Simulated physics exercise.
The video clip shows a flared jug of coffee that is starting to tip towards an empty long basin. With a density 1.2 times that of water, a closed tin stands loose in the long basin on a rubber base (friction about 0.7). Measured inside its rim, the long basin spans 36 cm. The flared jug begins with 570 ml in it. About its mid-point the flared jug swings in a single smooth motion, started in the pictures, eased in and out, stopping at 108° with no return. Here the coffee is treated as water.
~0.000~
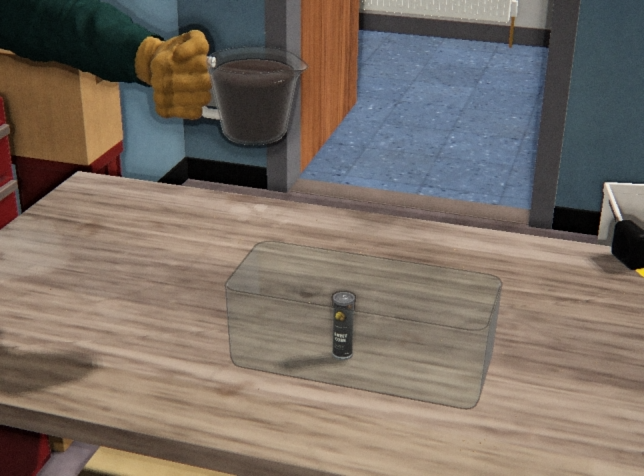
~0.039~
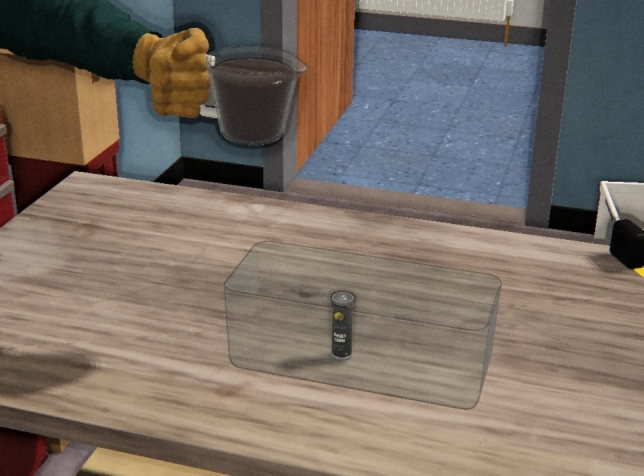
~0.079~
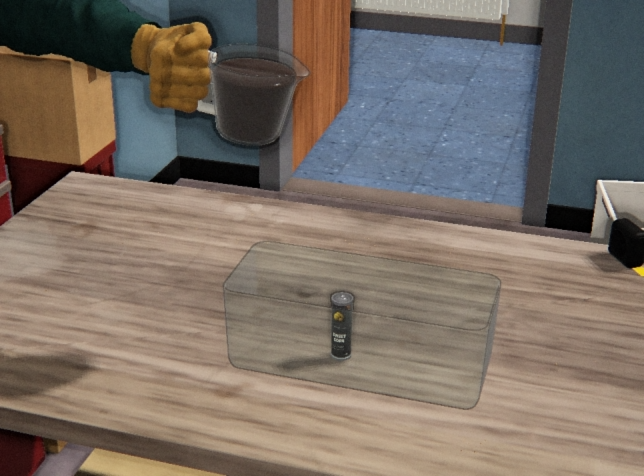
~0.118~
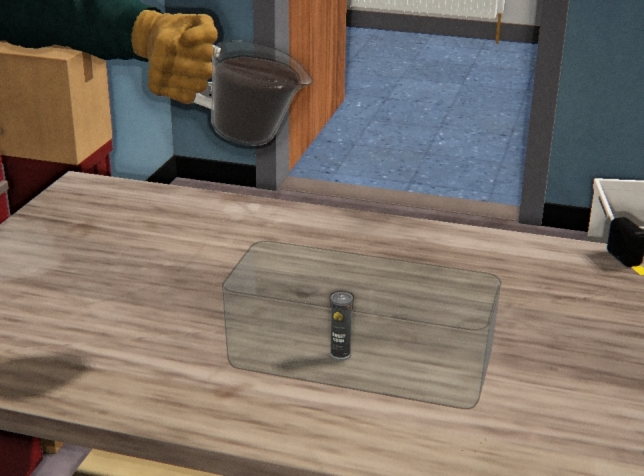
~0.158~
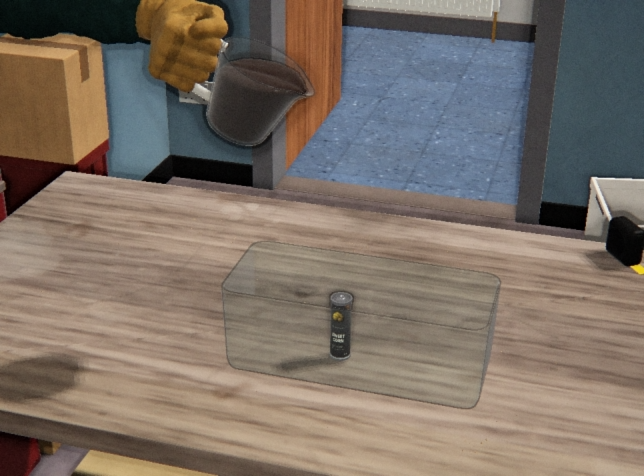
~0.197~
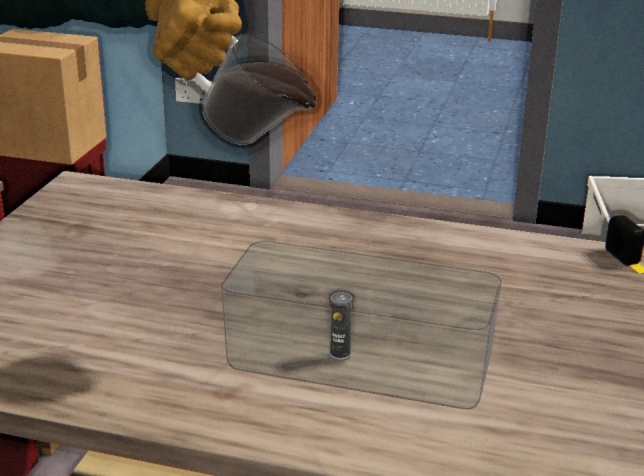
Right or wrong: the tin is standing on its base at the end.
Right, it is standing.
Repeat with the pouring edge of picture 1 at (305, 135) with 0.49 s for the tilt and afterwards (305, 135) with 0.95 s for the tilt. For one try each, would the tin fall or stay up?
Try 1: Tipped over; try 2: Tipped over.
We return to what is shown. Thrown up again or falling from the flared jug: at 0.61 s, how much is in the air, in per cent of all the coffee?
It comes to some 20 percent of the total.
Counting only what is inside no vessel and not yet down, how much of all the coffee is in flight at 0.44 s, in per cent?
Near 58 per cent at that moment.
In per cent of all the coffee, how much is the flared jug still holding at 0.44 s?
Still held: Roughly 32 % of the total.
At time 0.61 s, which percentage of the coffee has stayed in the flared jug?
3 %.
Then, 0.44 s in, the tilt is 105° and 31 per cent is still to pour; the tin stands where it began.
Then, 0.61 s in, the tilt is 108° and 3 per cent is still to pour; the tin stands where it began.
Then, 0.79 s in, the tilt is 108° and 0 per cent is still to pour; the tin stands where it began.
Then, 0.99 s in, the tilt is 108° and 0 per cent is still to pour; the tin stands where it began.
Finally, the tin stands where it began.
